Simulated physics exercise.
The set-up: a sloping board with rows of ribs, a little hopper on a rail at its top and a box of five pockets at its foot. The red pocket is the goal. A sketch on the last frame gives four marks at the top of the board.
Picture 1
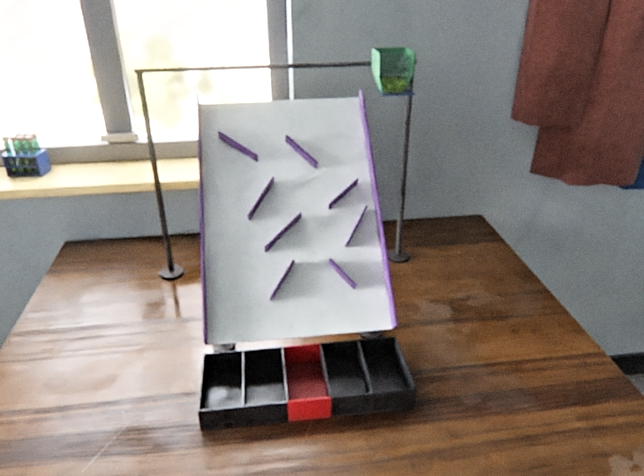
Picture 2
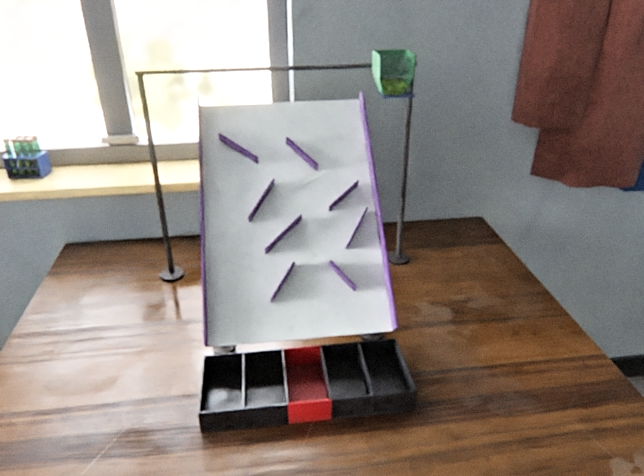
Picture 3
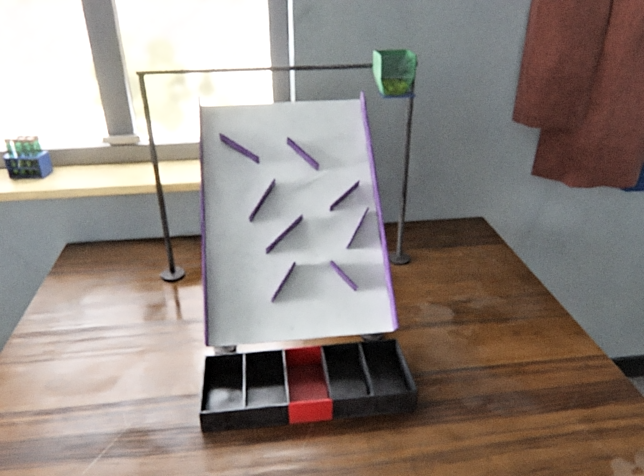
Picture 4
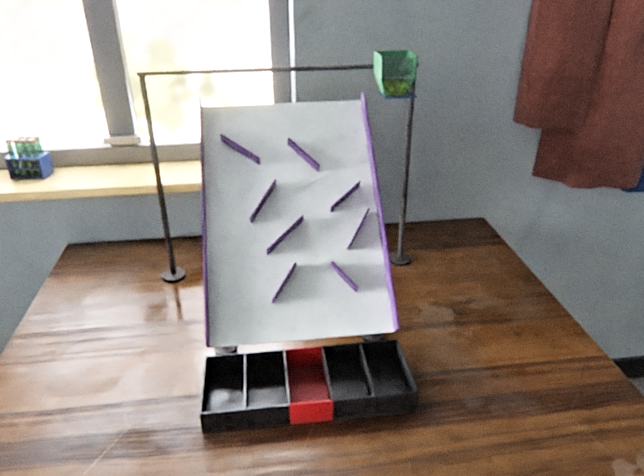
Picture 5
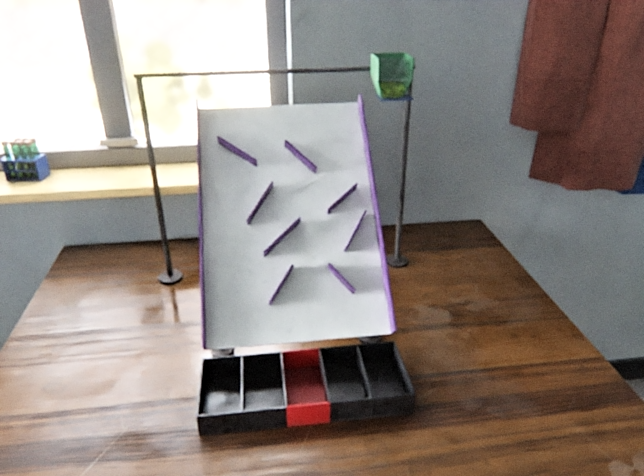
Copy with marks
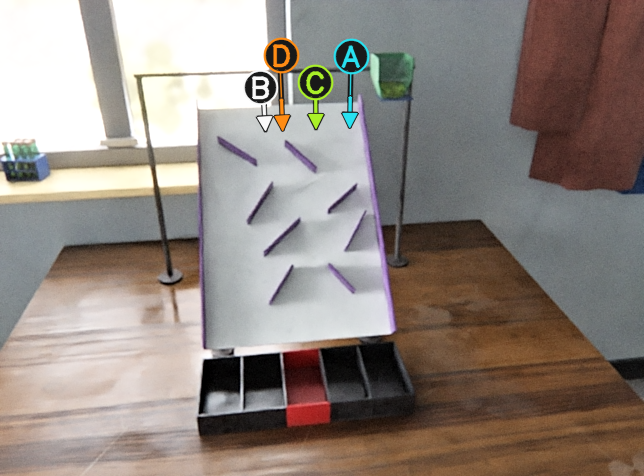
Nothing on the table moved apart from a slight shake of the view, as the green hopper stayed at the right above a sloping white board with purple ribs and a black box with one red pocket.
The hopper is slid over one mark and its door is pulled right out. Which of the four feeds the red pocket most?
It is C.
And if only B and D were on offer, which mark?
That is mark D.
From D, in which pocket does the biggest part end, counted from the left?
The first.
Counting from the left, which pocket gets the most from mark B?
The first from the left.
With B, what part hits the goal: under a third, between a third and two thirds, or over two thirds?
Mark B gives under a third.
On the marked copy, mark A meets the board at (349, 122); mark B meets the board at (265, 125); mark C meets the board at (315, 123); mark D meets the board at (282, 125).
With A, about a quarter in the red pocket, about two thirds in other pockets, a small part outside the box.
With B, a stray few in the red pocket, nearly all in other pockets, a small part outside the box.
With C, most in the red pocket, a small part in other pockets, a stray few outside the box.
With D, about a third in the red pocket, about half in other pockets, a small part outside the box.
